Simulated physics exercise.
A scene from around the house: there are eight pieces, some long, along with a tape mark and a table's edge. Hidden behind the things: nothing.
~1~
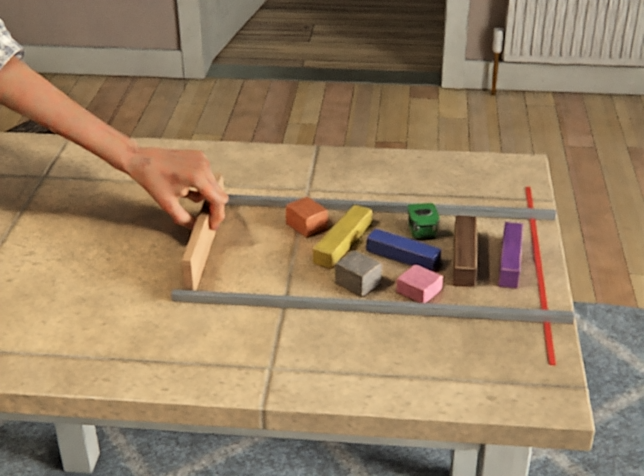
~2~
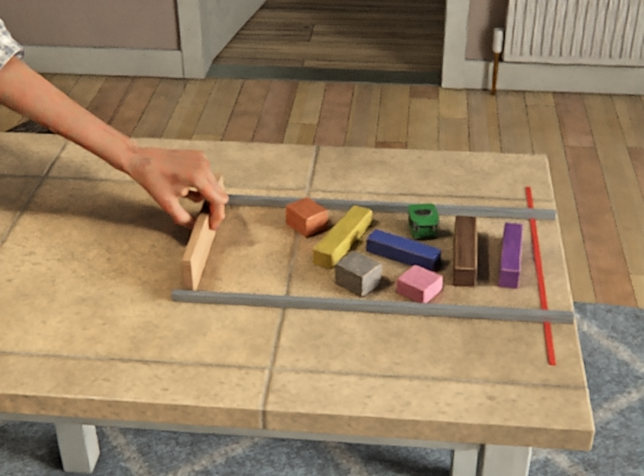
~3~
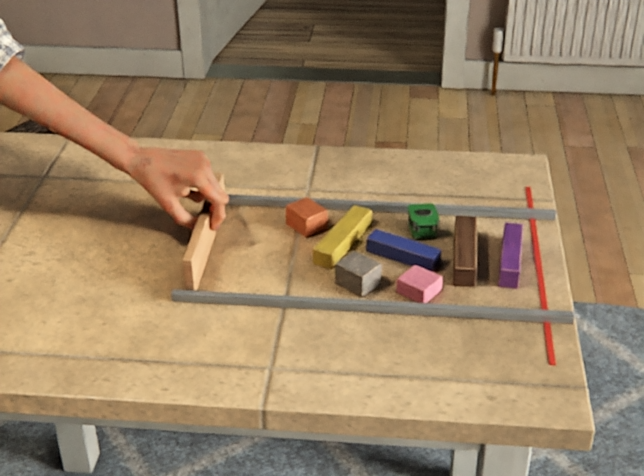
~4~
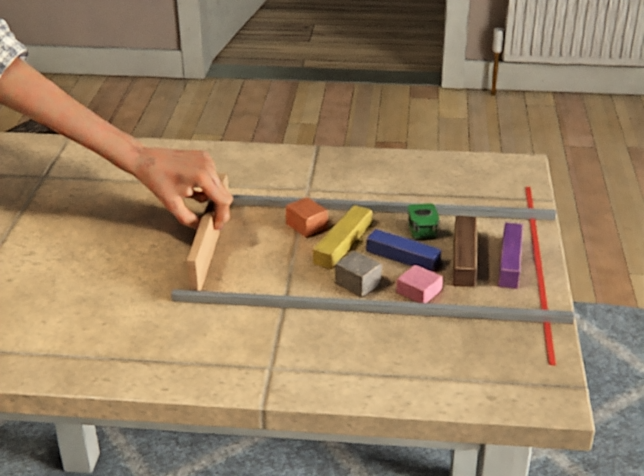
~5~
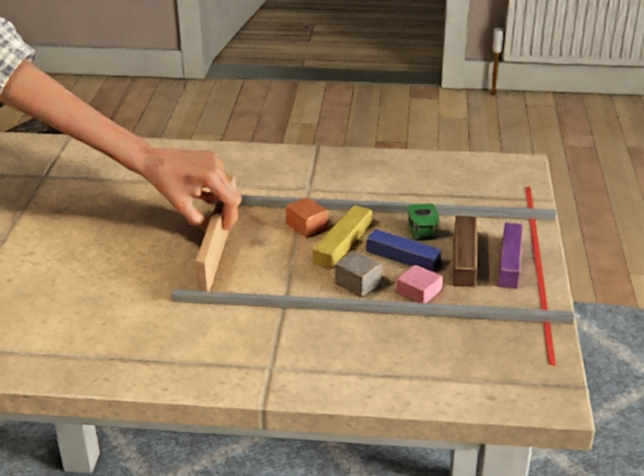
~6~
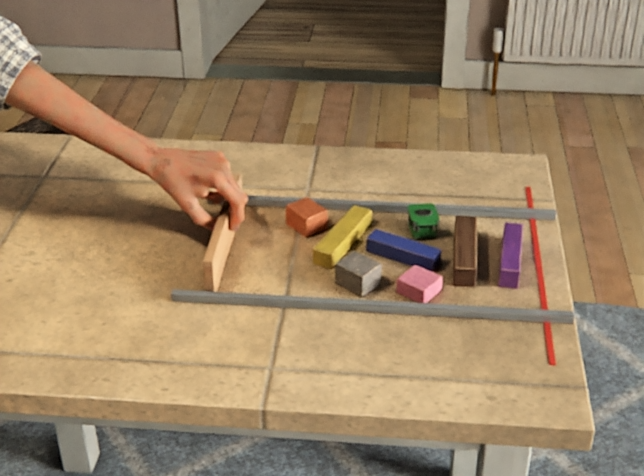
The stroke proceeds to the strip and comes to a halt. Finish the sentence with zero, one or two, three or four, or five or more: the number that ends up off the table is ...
The number that ends up off the table is five or more.
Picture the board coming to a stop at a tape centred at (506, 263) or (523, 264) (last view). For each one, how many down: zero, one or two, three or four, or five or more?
Taking them in turn, either three or four; at least five.
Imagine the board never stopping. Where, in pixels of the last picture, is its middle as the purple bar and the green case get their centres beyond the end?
(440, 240) and then (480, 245), give or take.
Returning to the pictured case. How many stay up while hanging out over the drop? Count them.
The answer comes to 2.
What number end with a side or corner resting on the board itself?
Contact count: 2.
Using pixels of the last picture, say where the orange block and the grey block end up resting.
Orange block at (557, 224), grey block at (568, 283).
Soon after, none off yet; purple bar at rest near (511, 254); brown stick displaced a little near (477, 252); green case displaced about its own width near (447, 221).
In the end, the number that fall off is five or more; gone, yellow bar, blue bar, pink block, green case, brown stick and purple bar.
